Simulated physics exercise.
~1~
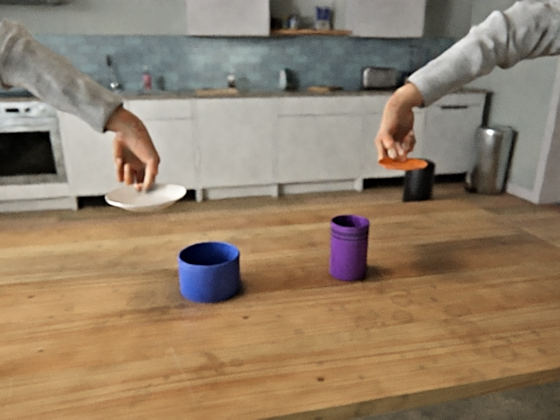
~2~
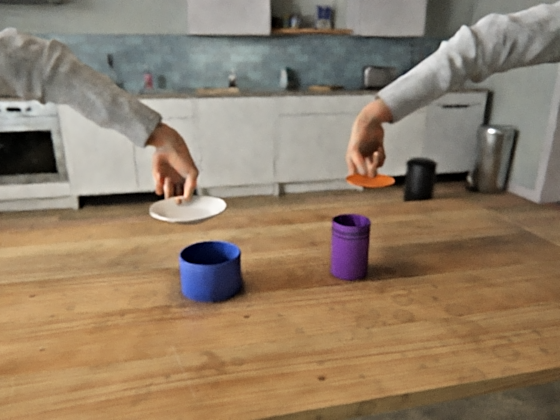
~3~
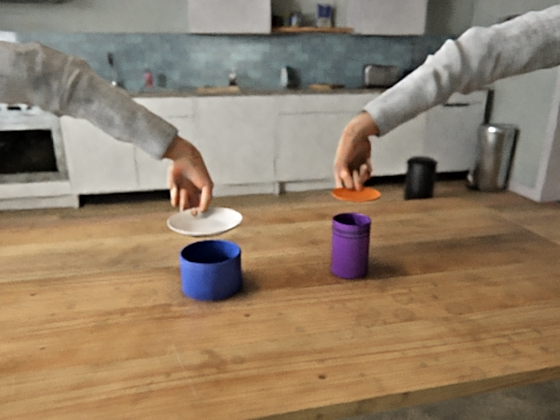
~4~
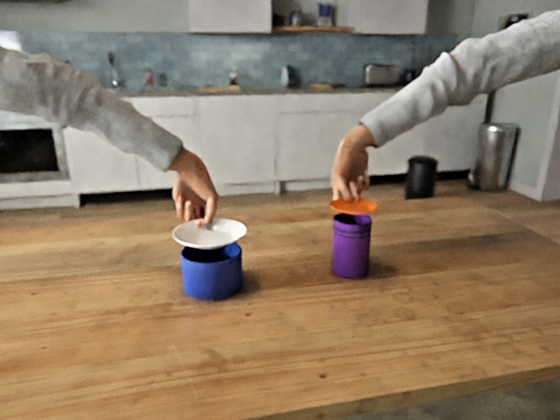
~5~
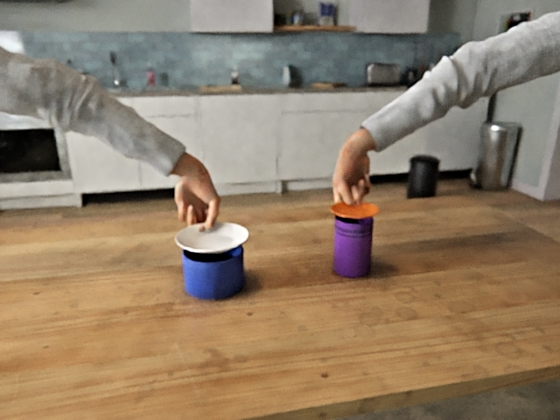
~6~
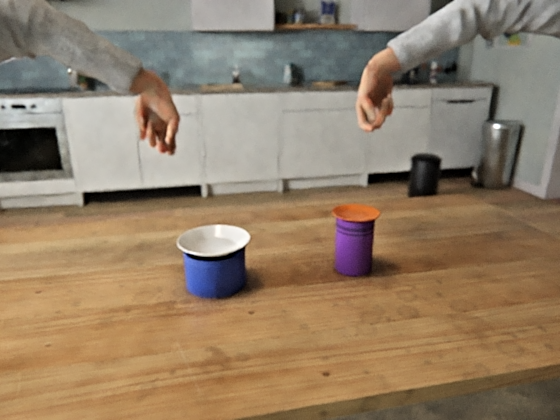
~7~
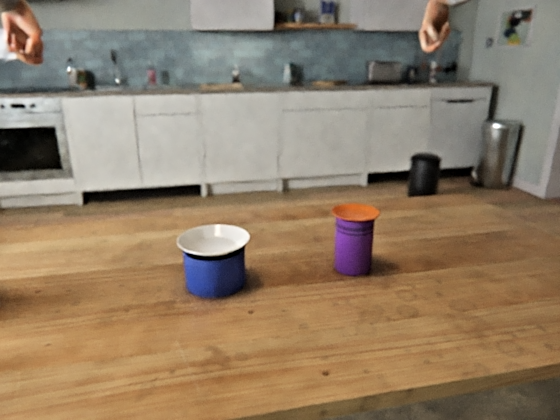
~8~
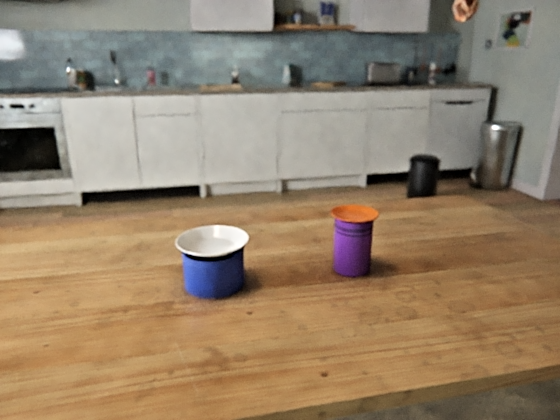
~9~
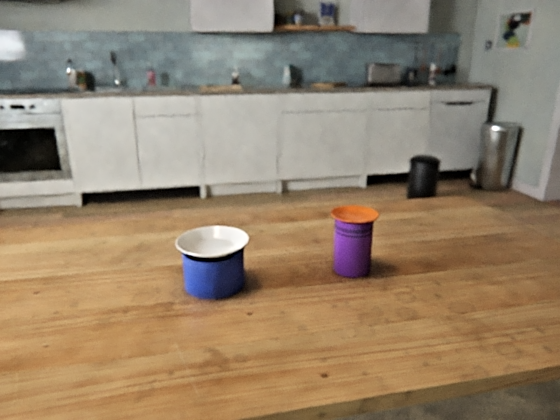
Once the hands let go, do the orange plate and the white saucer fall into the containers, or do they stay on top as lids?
Both stay on top as lids, with the orange plate resting on the rim of the purple mug and the white saucer resting on the rim of the blue cup.
At the start, two hands hold a white saucer and a small orange plate above a wooden table, where a wide blue cup stands on the left and a taller purple mug on the right. The left hand carries the saucer to the right while the other brings the orange plate to the left. Both hands then lower their pieces onto the open tops of the two containers. The fingers let go, and the hands draw up and away out of view. At the end, the white saucer rests on the rim of the blue cup and the orange plate on the rim of the purple mug.
